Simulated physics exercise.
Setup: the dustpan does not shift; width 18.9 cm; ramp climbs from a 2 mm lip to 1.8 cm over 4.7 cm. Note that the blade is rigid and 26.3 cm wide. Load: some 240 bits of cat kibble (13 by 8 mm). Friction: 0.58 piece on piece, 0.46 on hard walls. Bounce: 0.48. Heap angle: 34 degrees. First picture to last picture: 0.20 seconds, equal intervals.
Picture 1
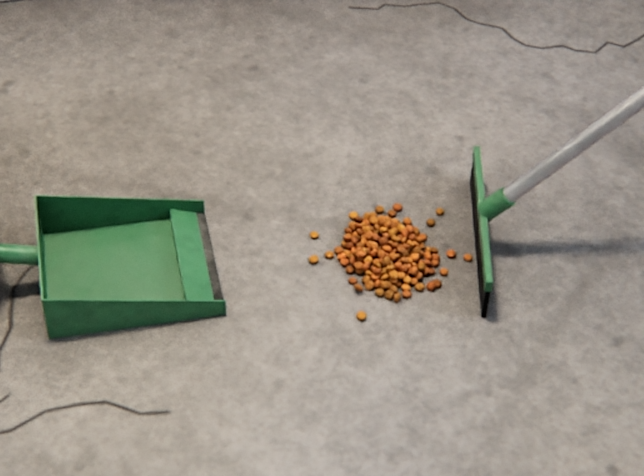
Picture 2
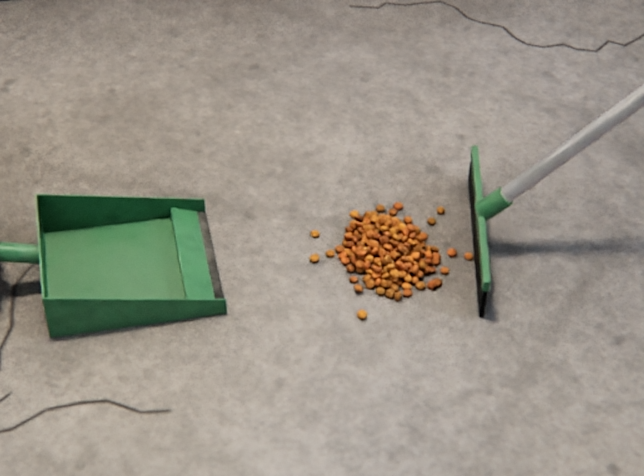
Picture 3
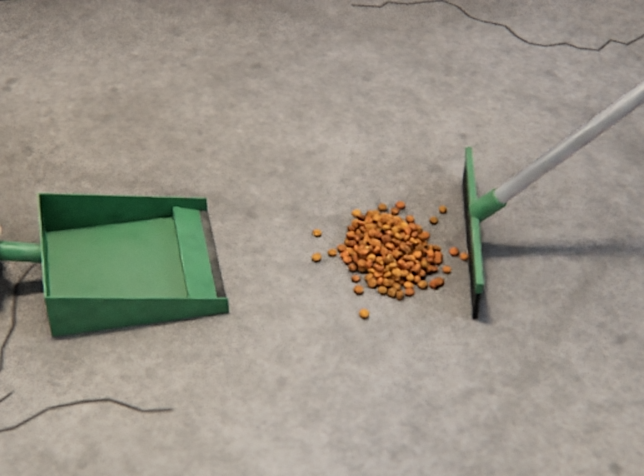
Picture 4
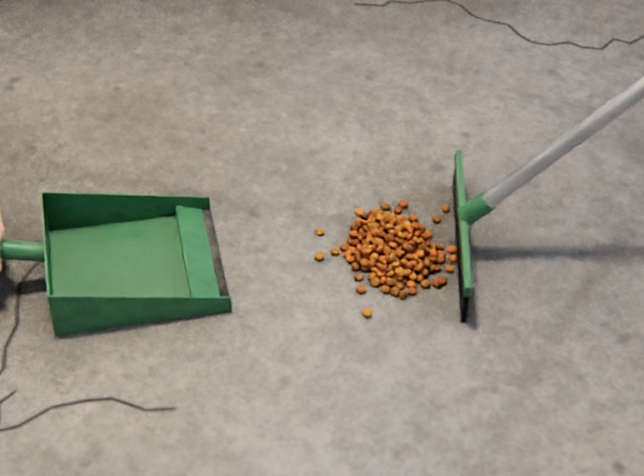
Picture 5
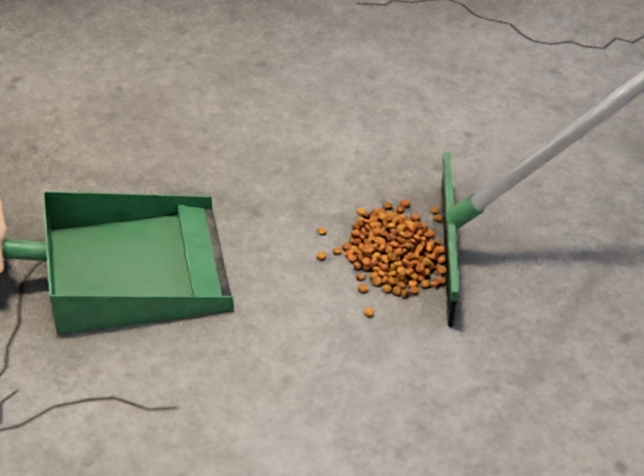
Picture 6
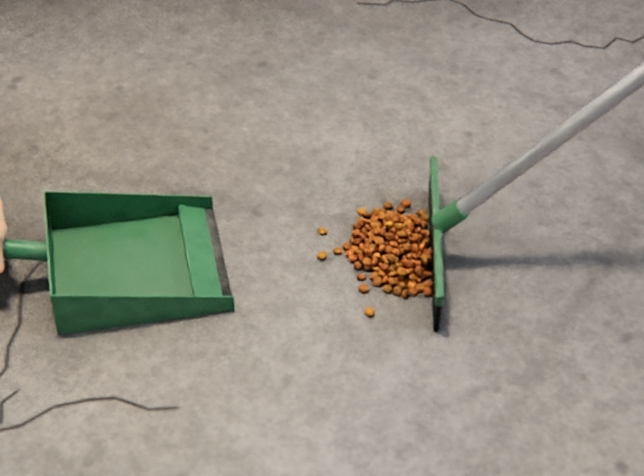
On a grey concrete floor with thin dark cracks, a green dustpan lies at left, a loose heap of orange-brown kibble sits in the middle, and a green squeegee-like blade stands at right. The blade slides slowly left, meets stray pieces, then presses into the heap's right side, bunching the kibble against it.
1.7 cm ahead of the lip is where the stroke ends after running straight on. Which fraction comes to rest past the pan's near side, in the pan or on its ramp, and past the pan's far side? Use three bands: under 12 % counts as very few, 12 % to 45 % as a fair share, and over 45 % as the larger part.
Past the pan's near side: A fair share; in the pan or on its ramp: Very few; past the pan's far side: Very few.
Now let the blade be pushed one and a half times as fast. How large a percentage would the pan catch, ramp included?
Share: About 10 %.
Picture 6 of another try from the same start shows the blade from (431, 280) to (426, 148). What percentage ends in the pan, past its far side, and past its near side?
That ends as pan 25, far 15, and near 5.
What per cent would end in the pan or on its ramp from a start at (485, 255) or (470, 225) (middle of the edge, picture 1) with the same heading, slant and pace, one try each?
0 and 5 per cent, roughly.
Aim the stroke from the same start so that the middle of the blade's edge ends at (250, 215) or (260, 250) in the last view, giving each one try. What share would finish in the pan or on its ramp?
The two tries give about 30 and 20 percent.
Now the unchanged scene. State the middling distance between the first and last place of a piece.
Median: Approx. 20 cm.
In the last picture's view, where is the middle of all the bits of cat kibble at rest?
Estimated resting centre: Around (249, 271).
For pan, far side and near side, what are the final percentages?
Near: 25; pan: 5; far: 0 (percent).
Then, 0.22 s after the last picture, middle of the blade 16 cm from the lip; 0 % over the lip, far side 0 %, near side 15 %.
Then, 0.37 s after the last picture, middle of the blade 8 cm from the lip; 0 % over the lip, far side 0 %, near side 20 %.
Then, 0.64 s after the last picture, middle of the blade 5 cm from the lip; 5 % over the lip, far side 0 %, near side 25 %.
In the end, near side 25 %, pan 5 %, far side 0 %, in front of the lip or behind the blade 75 %.
